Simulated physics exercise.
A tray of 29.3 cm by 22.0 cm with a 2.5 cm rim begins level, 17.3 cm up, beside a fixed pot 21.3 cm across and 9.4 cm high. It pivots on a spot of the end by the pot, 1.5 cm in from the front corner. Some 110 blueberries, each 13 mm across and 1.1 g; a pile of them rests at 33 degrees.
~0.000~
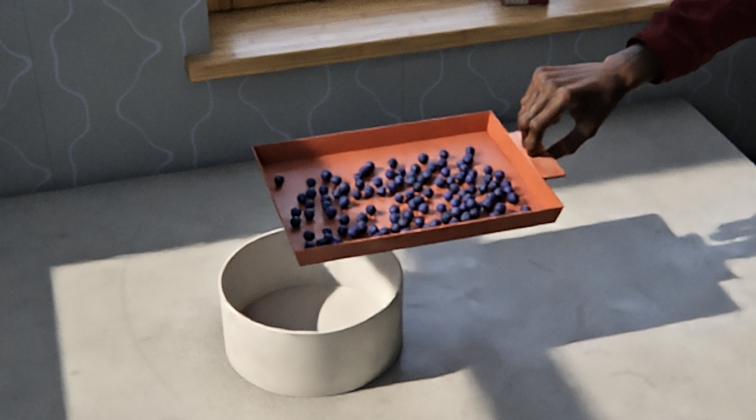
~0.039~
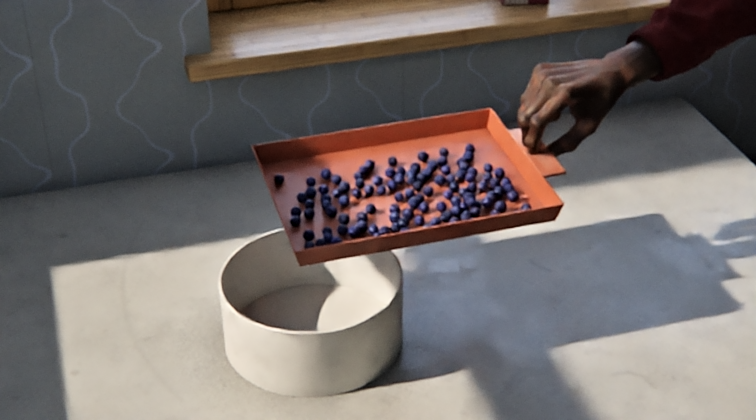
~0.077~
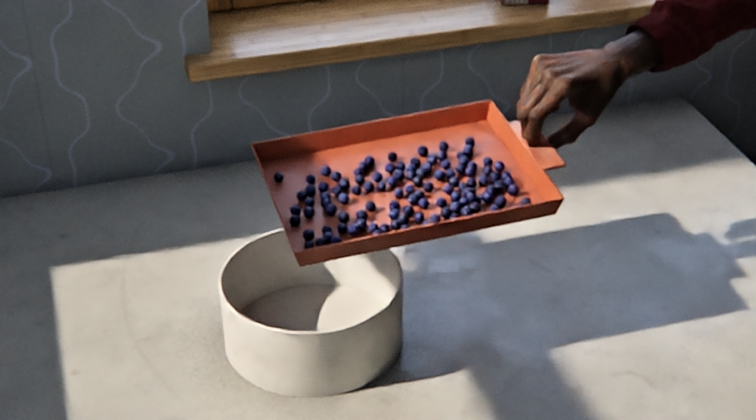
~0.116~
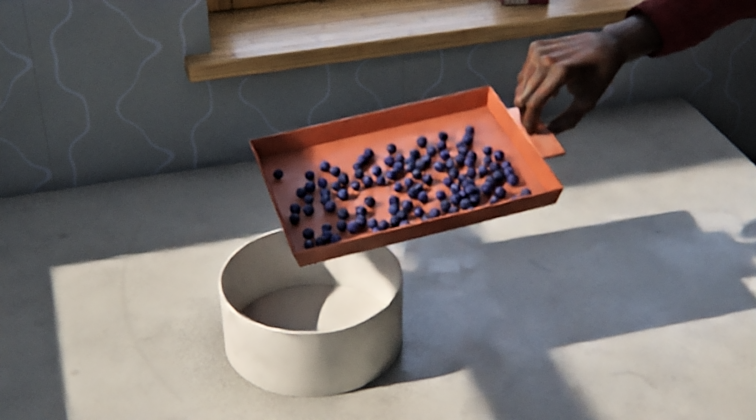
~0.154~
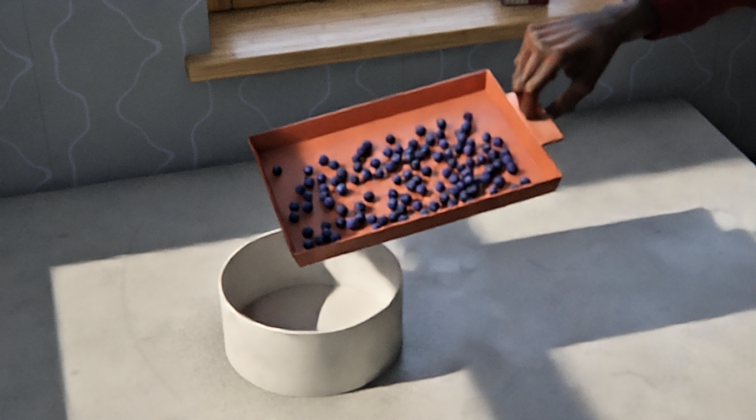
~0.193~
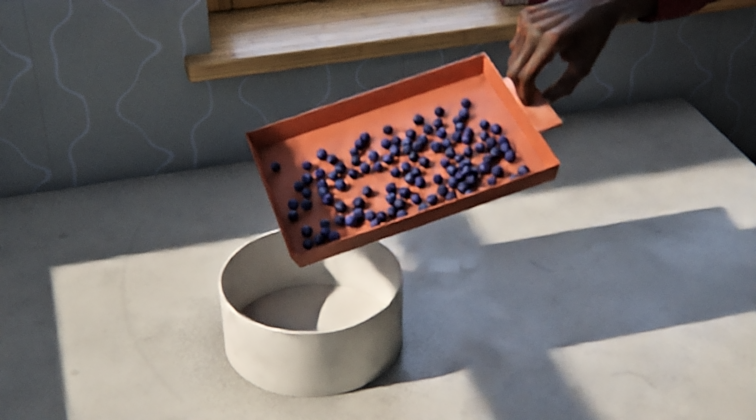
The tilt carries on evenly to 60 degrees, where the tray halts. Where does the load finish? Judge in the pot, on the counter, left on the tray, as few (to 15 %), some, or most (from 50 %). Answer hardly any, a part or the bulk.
In the pot: Hardly any; on the counter: A part; left on the tray: The bulk.
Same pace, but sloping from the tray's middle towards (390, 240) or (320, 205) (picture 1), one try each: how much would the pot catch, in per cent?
Some 0 and 10 per cent.
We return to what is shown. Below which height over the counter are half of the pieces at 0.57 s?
Some 24 cm.
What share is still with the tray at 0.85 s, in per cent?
Roughly 85 per cent.
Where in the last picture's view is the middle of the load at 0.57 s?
At about (325, 189).
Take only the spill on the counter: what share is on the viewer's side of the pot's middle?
About 100 per cent.
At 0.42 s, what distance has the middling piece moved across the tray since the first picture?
Roughly 3 cm.
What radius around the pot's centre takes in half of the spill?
About 22 cm.
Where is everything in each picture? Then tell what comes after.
The first picture shows tray tilt 0 degrees, front corners at (299, 247) and (556, 204); middle of the pieces at (410, 195); pot at (311, 276).
The second picture shows tray tilt 1 degrees, front corners at (299, 247) and (556, 202); middle of the pieces at (410, 193).
The third picture shows tray tilt 3 degrees, front corners at (299, 248) and (556, 196); middle of the pieces at (410, 189).
The fourth picture shows tray tilt 6 degrees, front corners at (298, 249) and (556, 185), lowest corner left front; middle of the pieces at (409, 182).
The fifth picture shows tray tilt 10 degrees, front corners at (297, 250) and (554, 174), lowest corner left front; middle of the pieces at (408, 174).
The sixth picture shows tray tilt 14 degrees, front corners at (295, 251) and (552, 162), lowest corner left front; middle of the pieces at (406, 166); pot at (311, 276). The tray's pace is about 105 degrees a second.
Then, at 0.42 s, tilt 37 degrees; the tray holds 100 %, the pot 0 %.
Then, at 0.57 s, tilt 53 degrees; the tray holds 100 %, the pot 0 %.
After 0.85 s, tilt 60 degrees; the tray holds 85 %, the pot 0 %.
At rest (1.8 s), pot 0 %, counter 20 %, tray 80 %.
